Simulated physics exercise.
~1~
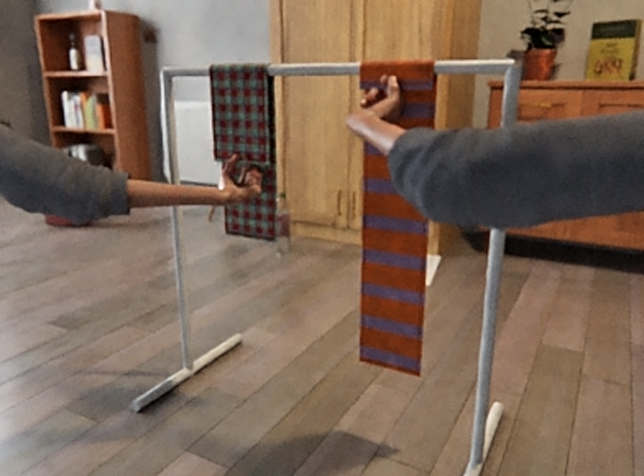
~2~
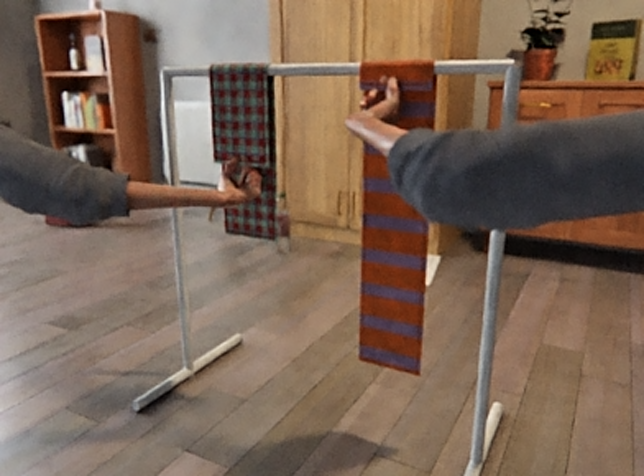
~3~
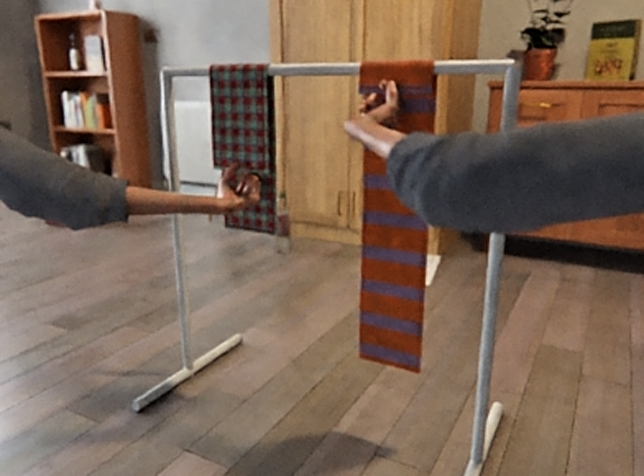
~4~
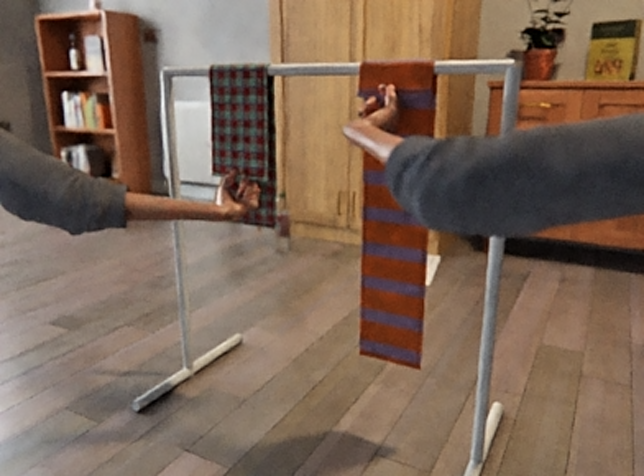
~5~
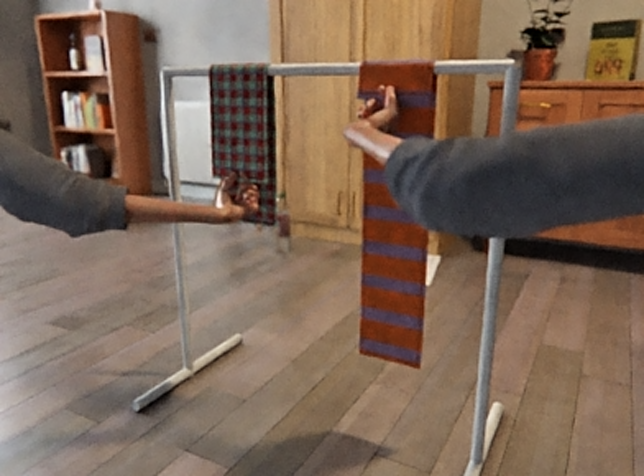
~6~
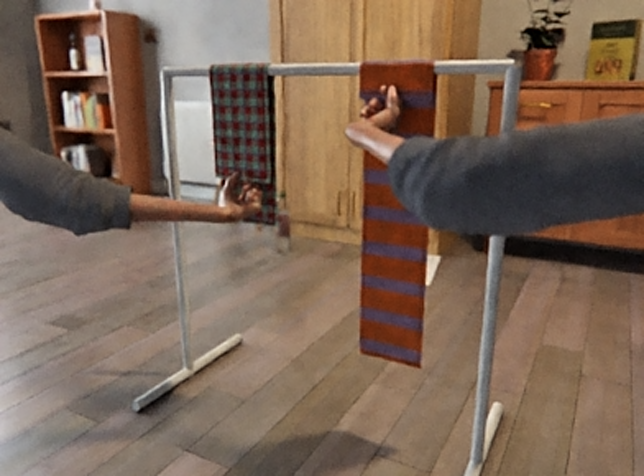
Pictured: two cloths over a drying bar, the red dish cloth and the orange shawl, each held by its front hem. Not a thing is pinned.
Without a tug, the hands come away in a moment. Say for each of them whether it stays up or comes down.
At the end, red dish cloth: Stays; orange shawl: Falls.
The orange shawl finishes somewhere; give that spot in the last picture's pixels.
Somewhere near (391, 436).
Then, 0.34 s past the final frame, dish cloth unmoved; shawl clear of the rail and dropping near (391, 319).
Then, 0.60 s past the final frame, dish cloth unmoved; shawl in a heap on the floor near (390, 434).
When it is over, dish cloth unmoved; shawl in a heap on the floor near (391, 436). The red dish cloth stays on and the orange shawl slips to the floor.
